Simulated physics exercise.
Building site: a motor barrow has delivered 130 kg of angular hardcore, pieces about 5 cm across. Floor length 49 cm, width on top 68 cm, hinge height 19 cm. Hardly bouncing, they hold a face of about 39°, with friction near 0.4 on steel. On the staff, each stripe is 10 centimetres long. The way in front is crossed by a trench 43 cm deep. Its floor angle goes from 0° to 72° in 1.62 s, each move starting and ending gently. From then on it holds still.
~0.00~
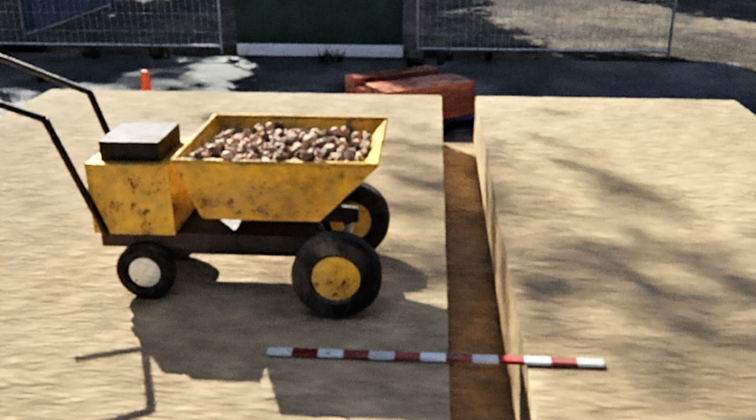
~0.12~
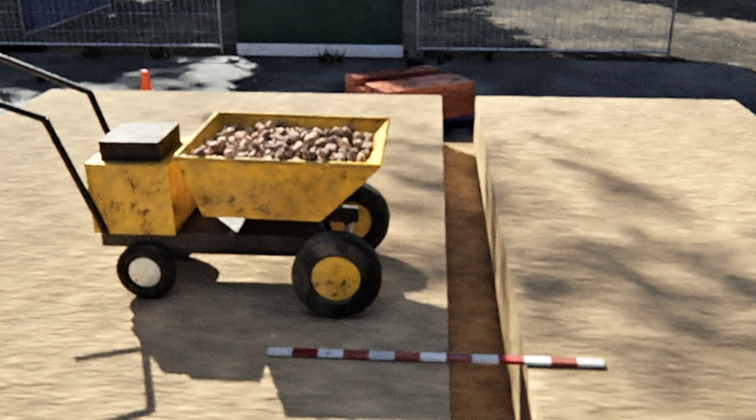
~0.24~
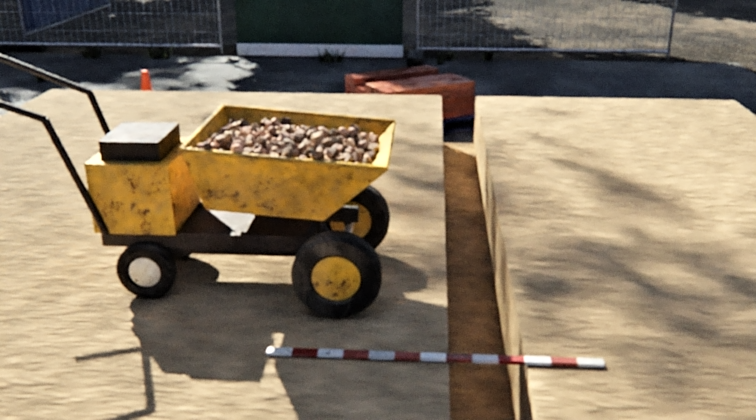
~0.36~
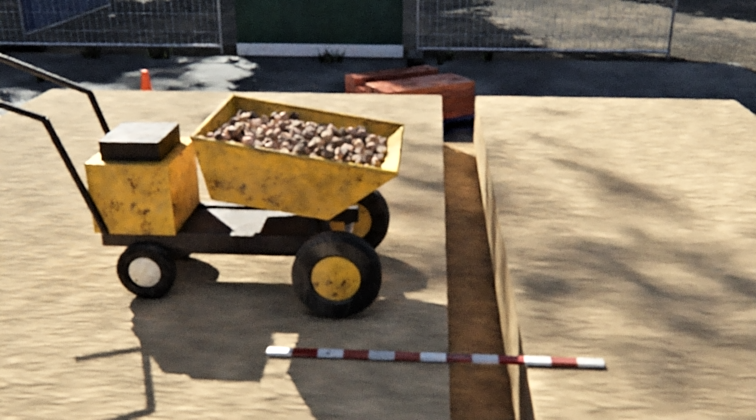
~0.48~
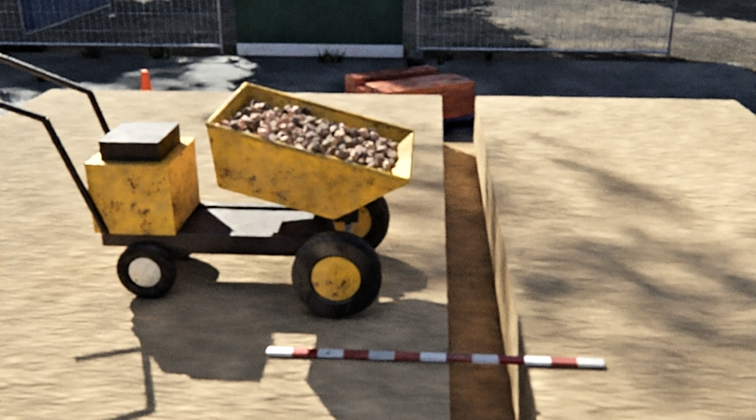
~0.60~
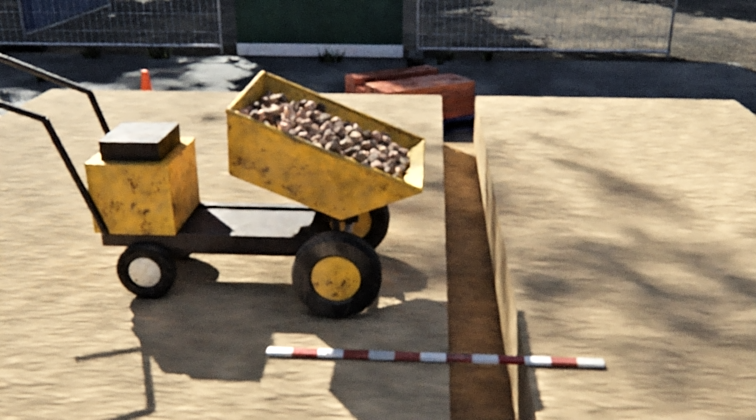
The yellow skip of a motor barrow, heaped with brownish stones, stands on pale, sunlit ground at a building site, seen from the side and slightly above. To its right a narrow trench crosses the ground, with a red-and-white staff in front and an orange cone and mesh fencing behind. The skip tilts steadily, its left end rising and its lip lowering rightward, while the wheels and camera stay still.
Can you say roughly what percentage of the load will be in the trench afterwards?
Roughly 83 per cent, I would say.
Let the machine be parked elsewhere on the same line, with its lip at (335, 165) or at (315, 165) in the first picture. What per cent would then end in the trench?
I'd expect some 100 per cent, then some 70.
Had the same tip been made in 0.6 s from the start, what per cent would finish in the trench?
It'd be some 55 per cent.
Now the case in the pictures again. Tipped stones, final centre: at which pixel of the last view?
(487, 344).
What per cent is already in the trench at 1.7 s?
40 per cent or so by then.
After 1.2 s the floor is at 61°; 99 % in the skip, 1 % in the trench; the foremost stones are at (477, 251).
After 1.7 s the floor is at 72°; 52 % in the skip, 39 % in the trench, 10 % past the trench; the foremost stones are at (563, 283).
After 2.1 s the floor is at 72°; 20 % in the skip, 62 % in the trench, 17 % past the trench; the foremost stones are at (616, 288).
After 4.0 s the floor is at 72°; 0 % in the skip, 83 % in the trench, 17 % past the trench; the foremost stones are at (617, 276).
